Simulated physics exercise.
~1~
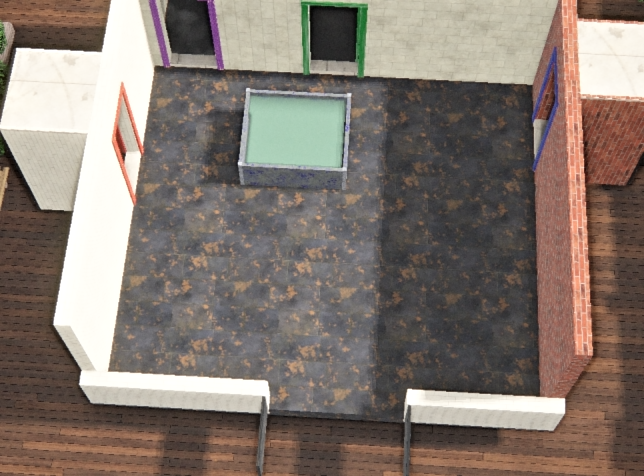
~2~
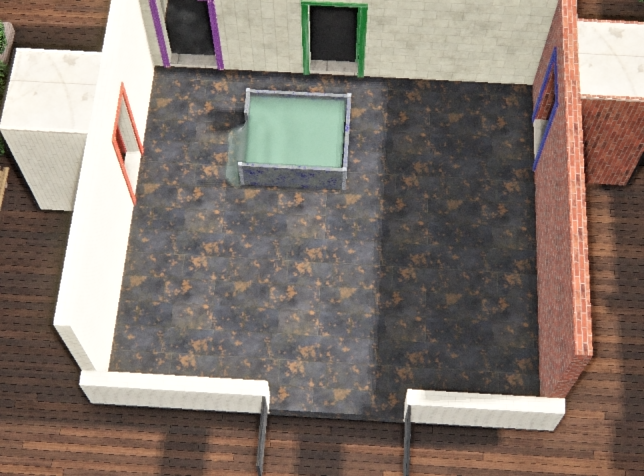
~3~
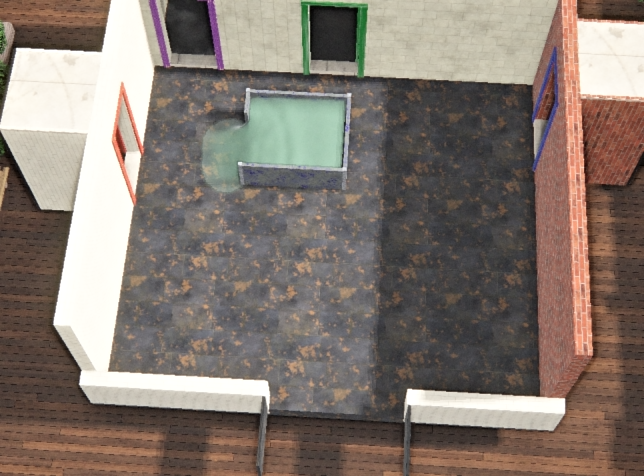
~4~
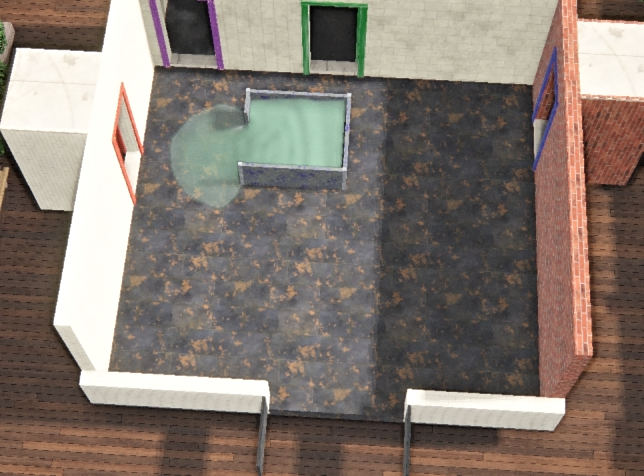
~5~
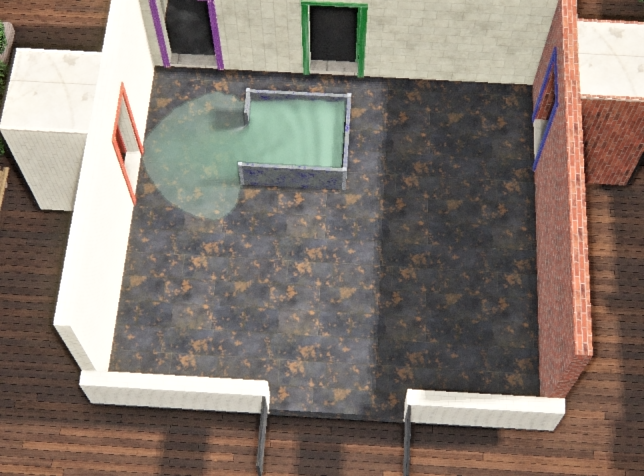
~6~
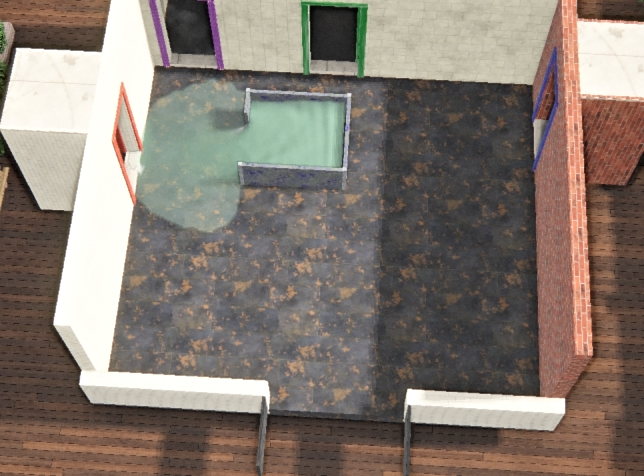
Pale green water poured out of the left side of a rectangular tank in a walled yard, fanning across the dark, mottled floor until it reached the white left wall by the red-framed opening.
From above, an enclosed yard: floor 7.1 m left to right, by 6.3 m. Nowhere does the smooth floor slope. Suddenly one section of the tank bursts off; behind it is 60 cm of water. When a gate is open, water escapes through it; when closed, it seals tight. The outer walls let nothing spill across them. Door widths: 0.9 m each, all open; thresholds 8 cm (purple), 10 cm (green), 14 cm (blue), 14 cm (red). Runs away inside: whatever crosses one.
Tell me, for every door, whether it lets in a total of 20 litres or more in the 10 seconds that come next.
For every door: The purple door does; the green door does not; the blue door does not; the red door does.
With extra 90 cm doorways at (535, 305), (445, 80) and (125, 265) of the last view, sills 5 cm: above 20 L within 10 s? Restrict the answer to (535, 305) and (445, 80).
Per doorway, in order: Insufficient / insufficient.
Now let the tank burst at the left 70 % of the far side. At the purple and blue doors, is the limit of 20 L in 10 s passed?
Purple beyond, blue short.
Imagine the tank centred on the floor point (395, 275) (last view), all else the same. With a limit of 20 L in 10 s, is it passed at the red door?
Then: Red below.
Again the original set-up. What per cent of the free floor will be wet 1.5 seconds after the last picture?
Close to 20 in a hundred parts are wet.
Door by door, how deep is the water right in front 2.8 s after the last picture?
Measured in centimetres, the purple door gives 14, the green door 3, the blue door 0 and the red door 15.
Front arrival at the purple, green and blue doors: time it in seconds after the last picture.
Times: Purple 0.3 seconds, green 2.4 seconds, blue 5.5 seconds.
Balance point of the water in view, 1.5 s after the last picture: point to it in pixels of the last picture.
The water's centre is around (228, 162).
Then, 0.7 s after the last picture water covers 15 % of the floor and is deepest (31 cm) near (143, 147); purple door 4 cm at the sill, 0 L in, green door not reached, blue door not reached, red door 29 cm at the sill, 39 L in.
Then, 1.5 s after the last picture water covers 20 % of the floor and is deepest (31 cm) near (154, 73); purple door 16 cm at the sill, 10 L in, green door not reached, blue door not reached, red door 26 cm at the sill, 99 L in.
Then, 2.8 s after the last picture water covers 30 % of the floor and is deepest (19 cm) near (107, 385); purple door 14 cm at the sill, 51 L in, green door 3 cm at the sill, 0 L in, blue door not reached, red door 15 cm at the sill, 133 L in.
Then, 5.3 s after the last picture water covers 50 % of the floor and is deepest (10 cm) near (107, 385); purple door 10 cm at the sill, 78 L in, green door 4 cm at the sill, 0 L in, blue door not reached, red door 9 cm at the sill, 135 L in.
Then, 9.3 s after the last picture water covers 85 % of the floor and is deepest (6 cm) near (111, 354); purple door 5 cm at the sill, 81 L in, green door 4 cm at the sill, 0 L in, blue door 5 cm at the sill, 0 L in, red door 5 cm at the sill, 136 L in.
